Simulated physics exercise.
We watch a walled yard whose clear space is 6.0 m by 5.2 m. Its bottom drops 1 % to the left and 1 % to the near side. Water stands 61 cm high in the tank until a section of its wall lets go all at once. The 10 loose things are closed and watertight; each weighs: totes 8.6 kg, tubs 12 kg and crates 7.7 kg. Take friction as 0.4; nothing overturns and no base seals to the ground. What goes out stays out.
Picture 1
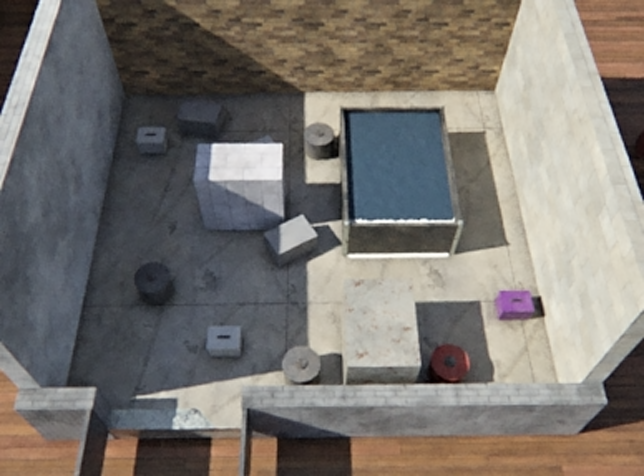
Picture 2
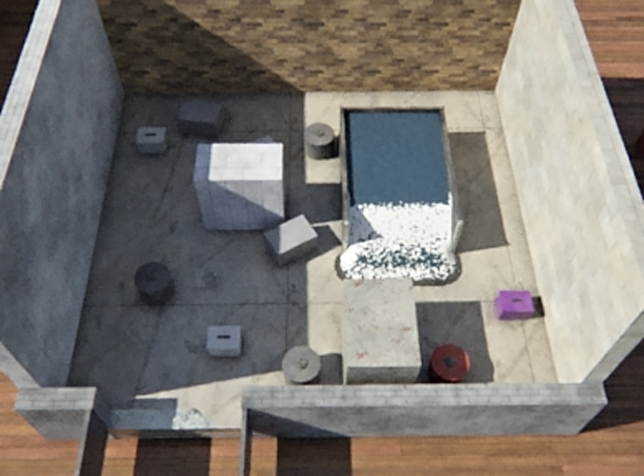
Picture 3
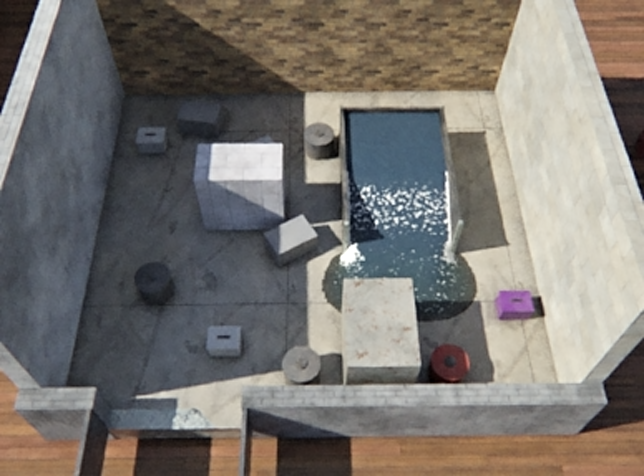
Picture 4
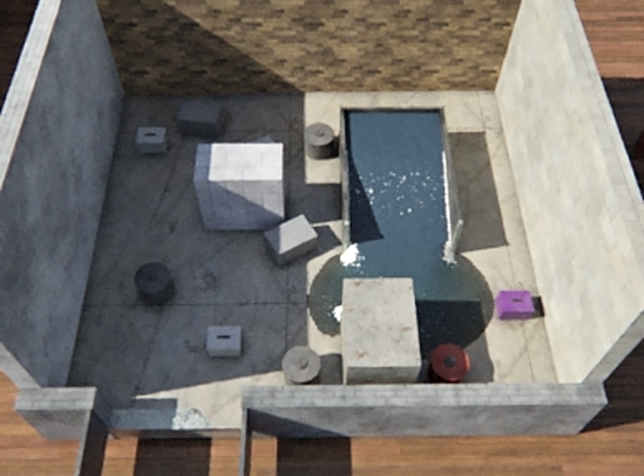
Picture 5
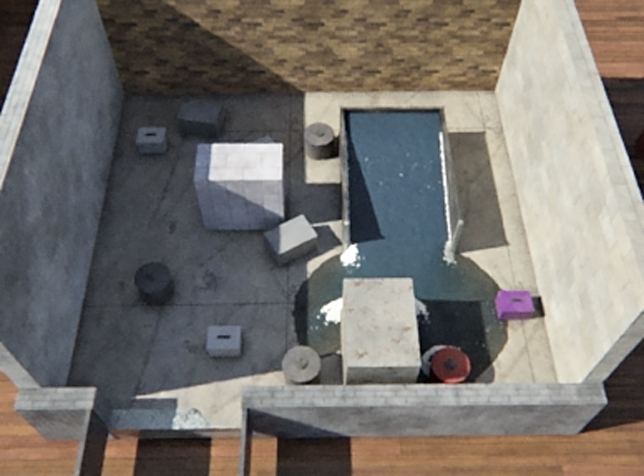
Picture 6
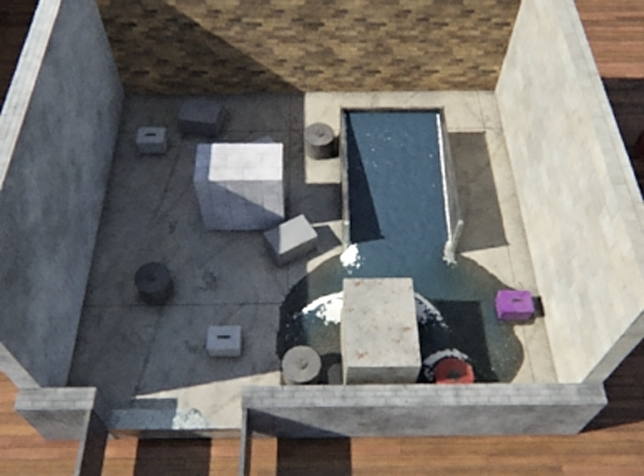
Water pours from a tank, spreads around a pale block, and slightly shifts a red tub.
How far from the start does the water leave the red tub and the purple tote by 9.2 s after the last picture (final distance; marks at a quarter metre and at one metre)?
Red tub gets carried off; purple tote gets carried off.
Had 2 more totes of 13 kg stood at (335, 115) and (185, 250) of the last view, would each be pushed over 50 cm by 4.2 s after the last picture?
In that order: Less, short of it.
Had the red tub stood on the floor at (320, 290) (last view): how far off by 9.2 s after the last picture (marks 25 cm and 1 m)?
It gets carried off.
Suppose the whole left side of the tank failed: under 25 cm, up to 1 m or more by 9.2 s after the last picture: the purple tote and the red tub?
In that case the purple tote barely shifts, the red tub barely shifts.
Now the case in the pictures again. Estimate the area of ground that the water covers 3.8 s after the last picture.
Roughly 22 m2.
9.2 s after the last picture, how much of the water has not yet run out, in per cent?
About 82 per cent.
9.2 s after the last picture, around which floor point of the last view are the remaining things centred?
At about (246, 201).
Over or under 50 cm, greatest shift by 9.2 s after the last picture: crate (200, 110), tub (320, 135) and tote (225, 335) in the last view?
In turn: More, under, over.
Then, 1.2 s after the last picture the red tub is near (501, 354), 0.6 m from its start, afloat; the purple tote is near (513, 290), 0.1 m from its start, aground; 0 of 10 are out; 1 afloat.
Then, 3.8 s after the last picture the red tub is near (498, 165), 3.1 m from its start, aground; the purple tote is near (468, 192), 1.8 m from its start, aground; 0 of 10 are out; 2 afloat.
Then, 6.2 s after the last picture the red tub is near (396, 94), 4.4 m from its start, aground; the purple tote is near (437, 116), 3.2 m from its start, afloat; 0 of 10 are out; 2 afloat.
Then, 9.2 s after the last picture the red tub is near (340, 101), 4.4 m from its start, aground; the purple tote is near (367, 113), 3.7 m from its start, aground; 0 of 10 are out; 3 afloat.
